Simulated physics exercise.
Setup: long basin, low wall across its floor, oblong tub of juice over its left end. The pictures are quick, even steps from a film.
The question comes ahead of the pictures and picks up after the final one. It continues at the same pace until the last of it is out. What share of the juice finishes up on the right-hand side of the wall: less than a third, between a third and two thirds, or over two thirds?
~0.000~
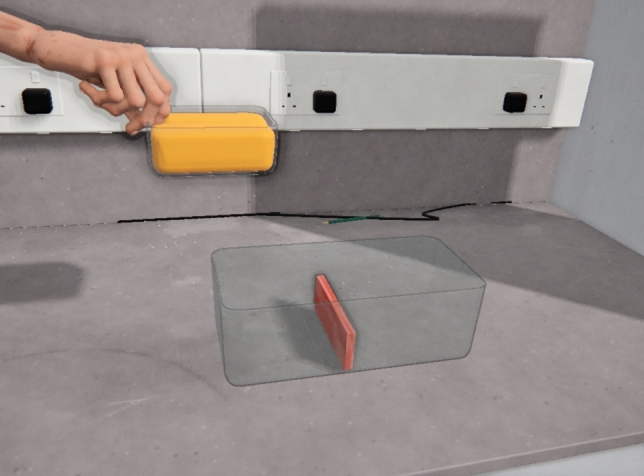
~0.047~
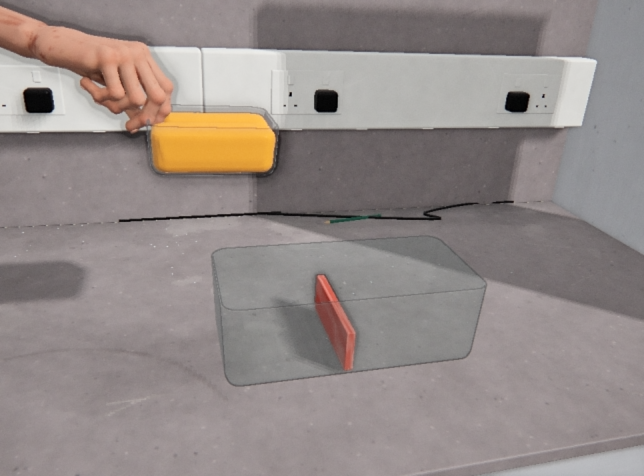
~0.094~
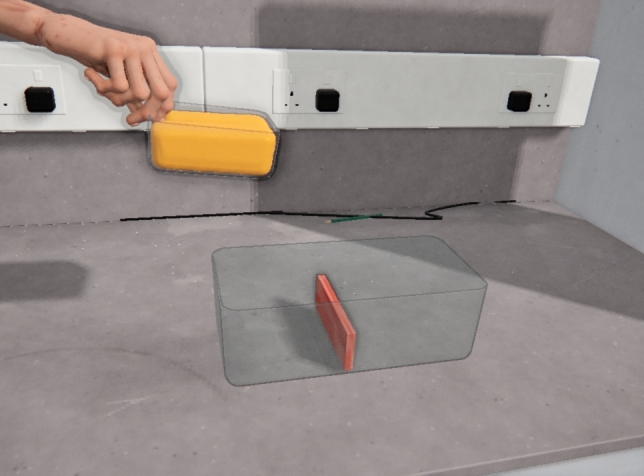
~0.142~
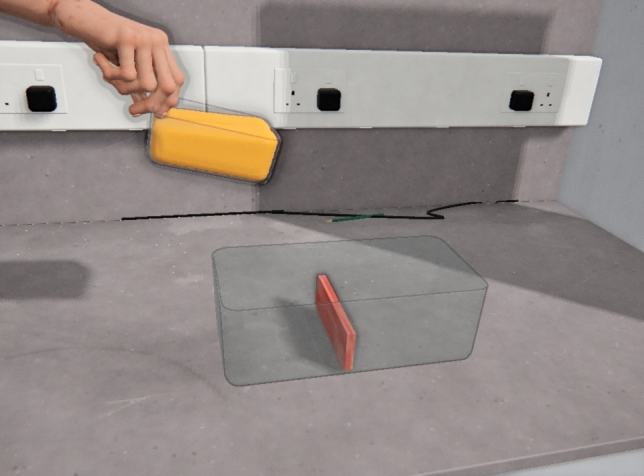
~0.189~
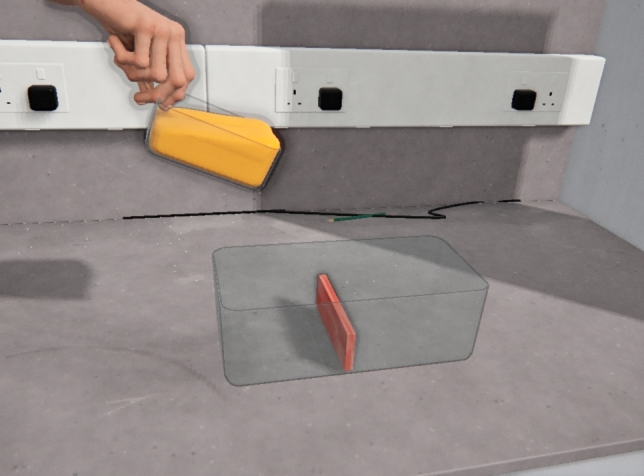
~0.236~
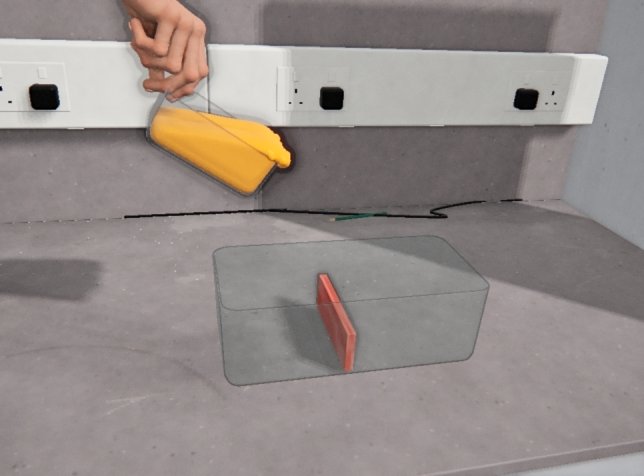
The share right of the wall will be small, below one third.
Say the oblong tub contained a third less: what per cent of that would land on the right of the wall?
Best guess: Around 5 %.
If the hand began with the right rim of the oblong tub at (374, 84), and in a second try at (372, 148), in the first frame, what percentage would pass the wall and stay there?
First place gives some 85 %, second place some 90 %.
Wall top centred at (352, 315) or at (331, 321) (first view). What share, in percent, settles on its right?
My guess is some 10 percent the first time and some 25 percent the second.
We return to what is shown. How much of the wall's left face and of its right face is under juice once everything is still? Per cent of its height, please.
The left reads 40 in a hundred and the right 0 in a hundred.
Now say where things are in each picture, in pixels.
In the first frame, it leans 0°; its right rim is at (270, 118); the juice meets the walls at (151, 124) and (267, 123); the long basin's rim runs from (216, 279) to (460, 260); the wall's top is at (334, 303).
In the second frame, it leans 2°; its right rim is at (271, 119); the juice meets the walls at (151, 122) and (268, 123).
In the third frame, it leans 6°; its right rim is at (272, 123); the juice meets the walls at (151, 120) and (269, 125).
In the fourth frame, it leans 13°; its right rim is at (273, 131); the juice meets the walls at (153, 118) and (271, 127).
In the fifth frame, it leans 23°; its right rim is at (273, 141); the juice meets the walls at (154, 117) and (271, 133); 3 per cent is over the edge.
In the sixth frame, it leans 34°; its right rim is at (272, 152); the juice meets the walls at (152, 115) and (259, 135); 10 per cent is over the edge.
A moment on, the oblong tub is tipped on its side and 8 per cent is still to pour, 37 is left of the wall and 2 right of it.
Next, the oblong tub is tipped right over and 1 per cent is still to pour, 87 is left of the wall and 6 right of it.
Then the oblong tub is tipped right over and 0 per cent is still to pour, 86 is left of the wall and 8 right of it.
Later the oblong tub is tipped right over and 0 per cent is still to pour, 86 is left of the wall and 9 right of it.
At rest 86 per cent lies left of the wall, 9 right of it and 4 outside.
